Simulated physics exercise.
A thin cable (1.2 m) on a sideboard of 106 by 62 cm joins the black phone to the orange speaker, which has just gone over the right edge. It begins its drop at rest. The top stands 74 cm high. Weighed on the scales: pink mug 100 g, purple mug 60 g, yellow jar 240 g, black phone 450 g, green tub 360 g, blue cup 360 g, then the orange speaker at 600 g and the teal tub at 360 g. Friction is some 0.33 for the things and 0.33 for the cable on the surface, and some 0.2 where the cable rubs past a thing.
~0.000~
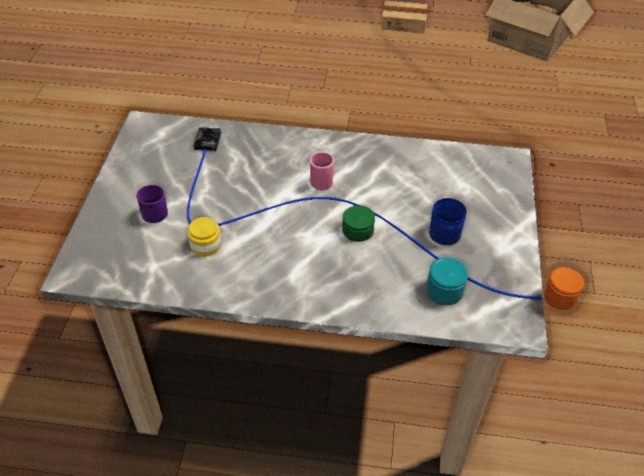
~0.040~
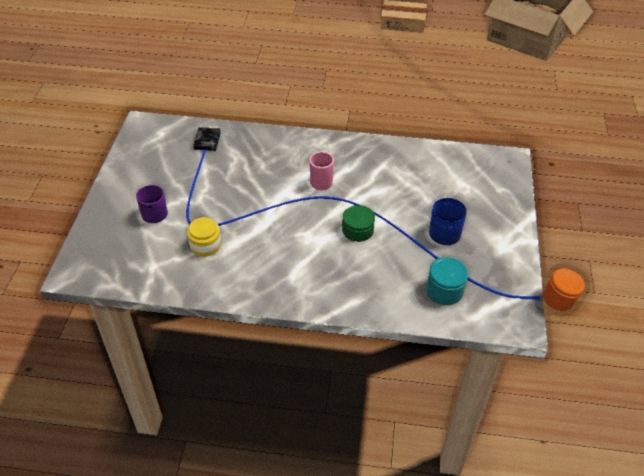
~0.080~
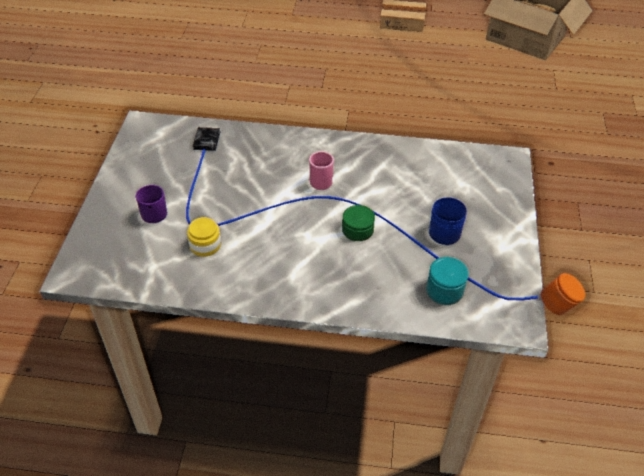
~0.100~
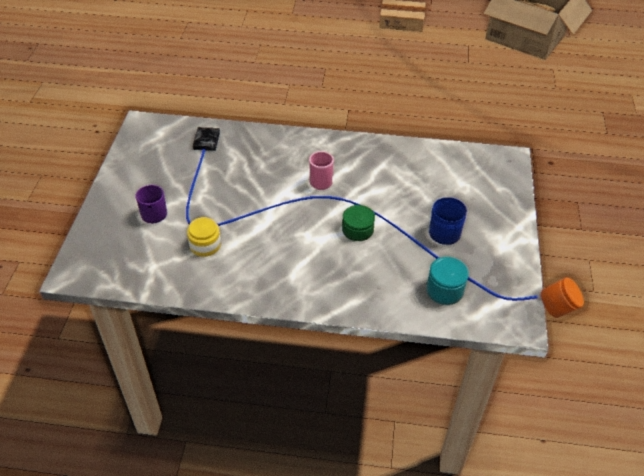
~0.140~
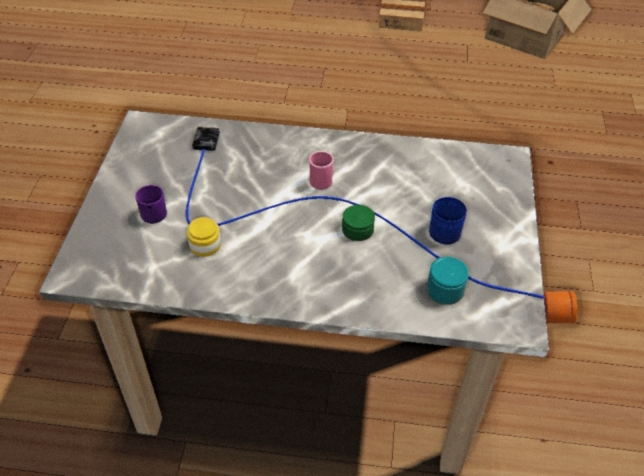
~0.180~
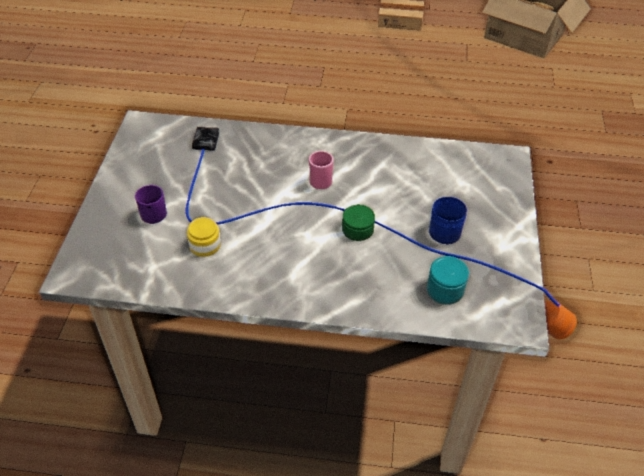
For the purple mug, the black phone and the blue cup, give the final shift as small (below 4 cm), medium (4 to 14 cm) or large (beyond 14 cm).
Shifts - the purple mug small, the black phone large, the blue cup small.
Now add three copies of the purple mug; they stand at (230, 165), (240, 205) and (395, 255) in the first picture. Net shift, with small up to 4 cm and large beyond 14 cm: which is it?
The first moves a long way, the second a long way, and the third just a bit.
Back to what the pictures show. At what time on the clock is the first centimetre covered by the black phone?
Black phone at 0.34 s on the clock.
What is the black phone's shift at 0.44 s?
The black phone is 10 cm out of place.
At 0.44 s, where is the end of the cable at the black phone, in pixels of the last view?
Look around (262, 154) and you'll see it.
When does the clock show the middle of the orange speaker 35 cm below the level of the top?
Close to 0.34 s.
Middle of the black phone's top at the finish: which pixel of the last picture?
It comes to rest close to (339, 198).
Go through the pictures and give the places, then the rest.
In the first picture, shows, purple mug (150, 194); black phone (207, 137); blue cup (450, 210); cable runs through (489, 288) (407, 235) (319, 198) (229, 222) (194, 185).
In the second picture, shows, orange speaker (567, 281); cable runs through (488, 289) (319, 198) (193, 185).
In the third picture, shows, orange speaker (563, 294); cable runs through (486, 290) (319, 197) (193, 185).
In the fourth picture, shows, orange speaker (562, 298); cable runs through (486, 290) (319, 197) (193, 185).
In the fifth picture, shows, orange speaker (560, 308); cable runs through (490, 286) (319, 197) (193, 185).
In the sixth picture, shows, purple mug (149, 195); black phone (206, 136); blue cup (450, 209); cable runs through (516, 277) (418, 244) (326, 206) (233, 220) (192, 185).
At 0.4 s, the cable's tail end at (262, 154); black phone 12 cm off its start, orange speaker over the edge, pink mug 2 cm off its start.
At 0.7 s, the cable's tail end at (337, 187); black phone 35 cm off its start, orange speaker over the edge, pink mug 11 cm off its start.
At 0.9 s, the cable's tail end at (356, 204); black phone 40 cm off its start at (339, 198), pink mug on its side, 20 cm off its start at (405, 171), orange speaker over the edge.
At 1.2 s, the cable's tail end at (356, 204); black phone 40 cm off its start, pink mug on its side, 22 cm off its start, orange speaker over the edge.
At 2.4 s, the cable's tail end at (356, 204); black phone 40 cm off its start at (339, 198), blue cup 0 cm off its start at (451, 208), purple mug 0 cm off its start at (149, 195), pink mug on its side, 22 cm off its start at (408, 157).
